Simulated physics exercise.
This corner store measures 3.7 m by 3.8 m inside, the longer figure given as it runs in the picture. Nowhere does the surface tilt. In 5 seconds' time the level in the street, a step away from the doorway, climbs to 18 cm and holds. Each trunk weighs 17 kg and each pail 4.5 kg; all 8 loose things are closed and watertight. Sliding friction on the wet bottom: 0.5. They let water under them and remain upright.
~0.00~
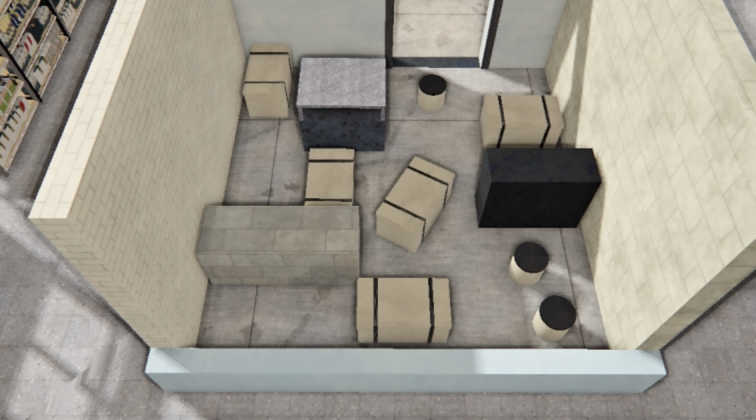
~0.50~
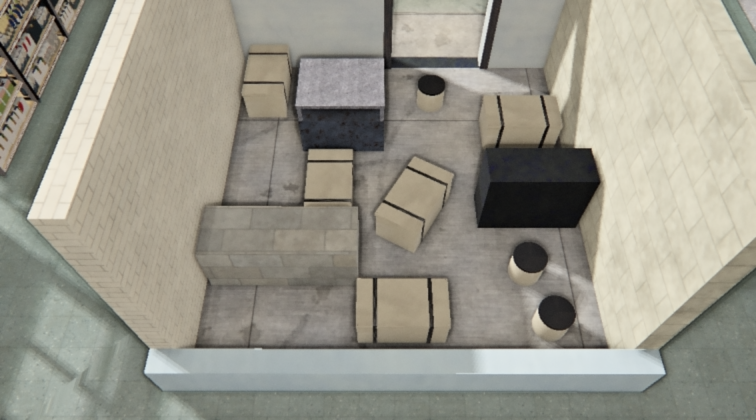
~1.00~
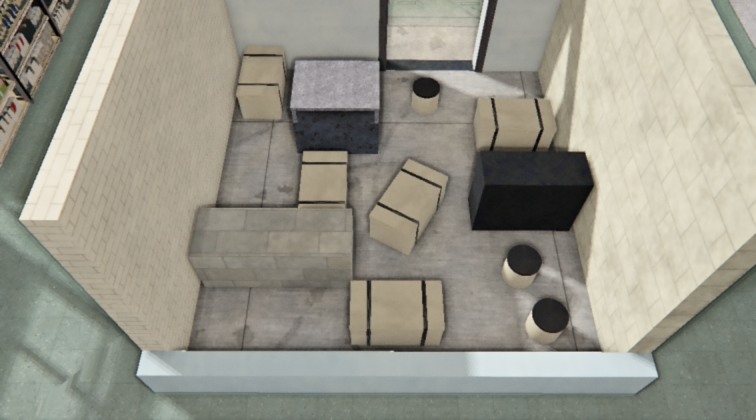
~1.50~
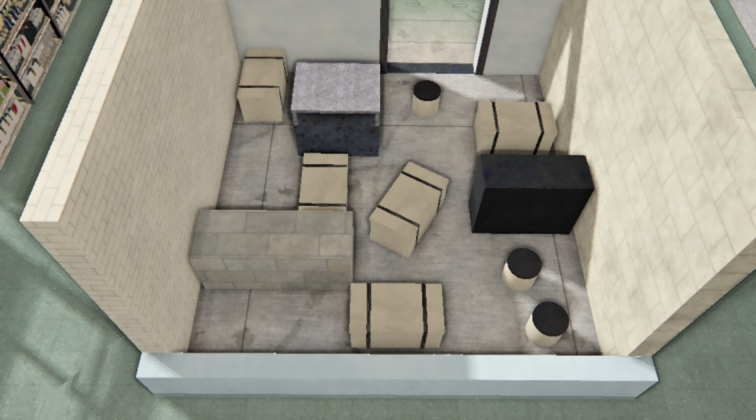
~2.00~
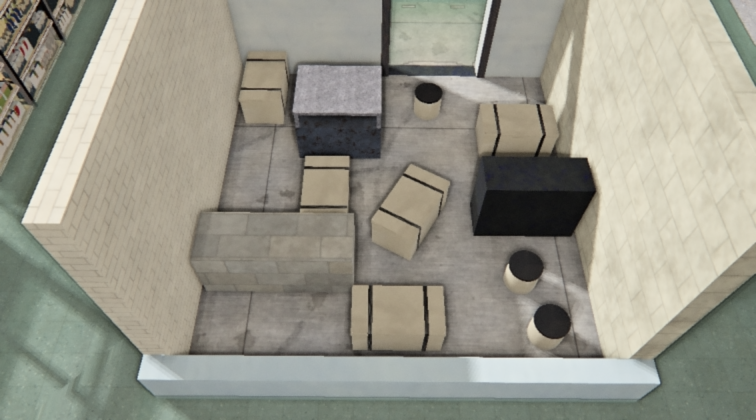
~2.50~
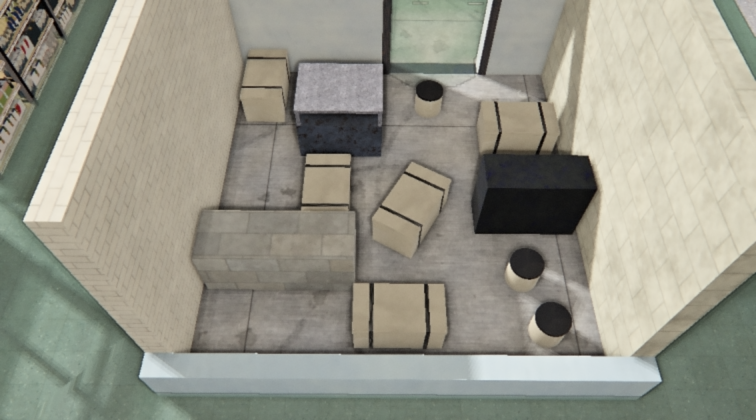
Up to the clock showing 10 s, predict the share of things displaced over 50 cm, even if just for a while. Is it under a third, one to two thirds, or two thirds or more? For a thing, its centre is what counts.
One to two thirds.
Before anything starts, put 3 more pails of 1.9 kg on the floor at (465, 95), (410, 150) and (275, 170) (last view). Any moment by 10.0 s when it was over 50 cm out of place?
Taking them in the given order: Greater, then greater, then smaller.
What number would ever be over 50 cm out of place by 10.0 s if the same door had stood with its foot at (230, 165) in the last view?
Count: 2.
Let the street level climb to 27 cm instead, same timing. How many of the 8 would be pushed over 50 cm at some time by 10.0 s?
Then 7 of them.
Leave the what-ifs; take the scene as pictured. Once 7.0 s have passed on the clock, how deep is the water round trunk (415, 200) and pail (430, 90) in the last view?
Close to 6 and 9 centimetres.
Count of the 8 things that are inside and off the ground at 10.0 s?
4 of them.
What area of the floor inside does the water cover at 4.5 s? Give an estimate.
Around 3.0 m2 of it.
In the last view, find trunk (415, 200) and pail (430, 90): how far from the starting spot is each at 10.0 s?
One is off by 100 cm, the other by 200 cm, in the order asked.
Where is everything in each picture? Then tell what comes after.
The first frame shows a trunk at (416, 193) rests on the ground; a pail at (532, 257) rests on the ground; water covers 0.0 m2; 0 of 8 have shifted.
The second frame shows a trunk at (415, 193) rests on the ground; a pail at (531, 257) rests on the ground; water covers 0.0 m2; 0 of 8 have shifted.
The third frame shows a trunk at (410, 195), on the bottom; a pail at (524, 260), on the bottom; water covers 0.0 m2; 0 of 8 have shifted.
The fourth frame shows a trunk at (410, 198), on the bottom; a pail at (525, 263), on the bottom; 0.0 m2 under water; 0 of 8 have shifted.
The fifth frame shows a trunk at (412, 200) rests on the ground; a pail at (526, 265) rests on the ground; water covers 0.0 m2; 0 of 8 have shifted.
The sixth frame shows a trunk at (413, 198) rests on the ground; a pail at (527, 263), on the bottom; 0.1 m2 under water; 0 of 8 have shifted.
After 3.5 s 0 of 8 are over 50 cm from their spots; 0 afloat.
After 4.5 s 0 of 8 are over 50 cm from their spots; 0 afloat.
After 7.0 s 2 of 8 are over 50 cm from their spots; 3 afloat.
After 10.0 s 3 of 8 are over 50 cm from their spots, and 3 have been at some point; 4 afloat.
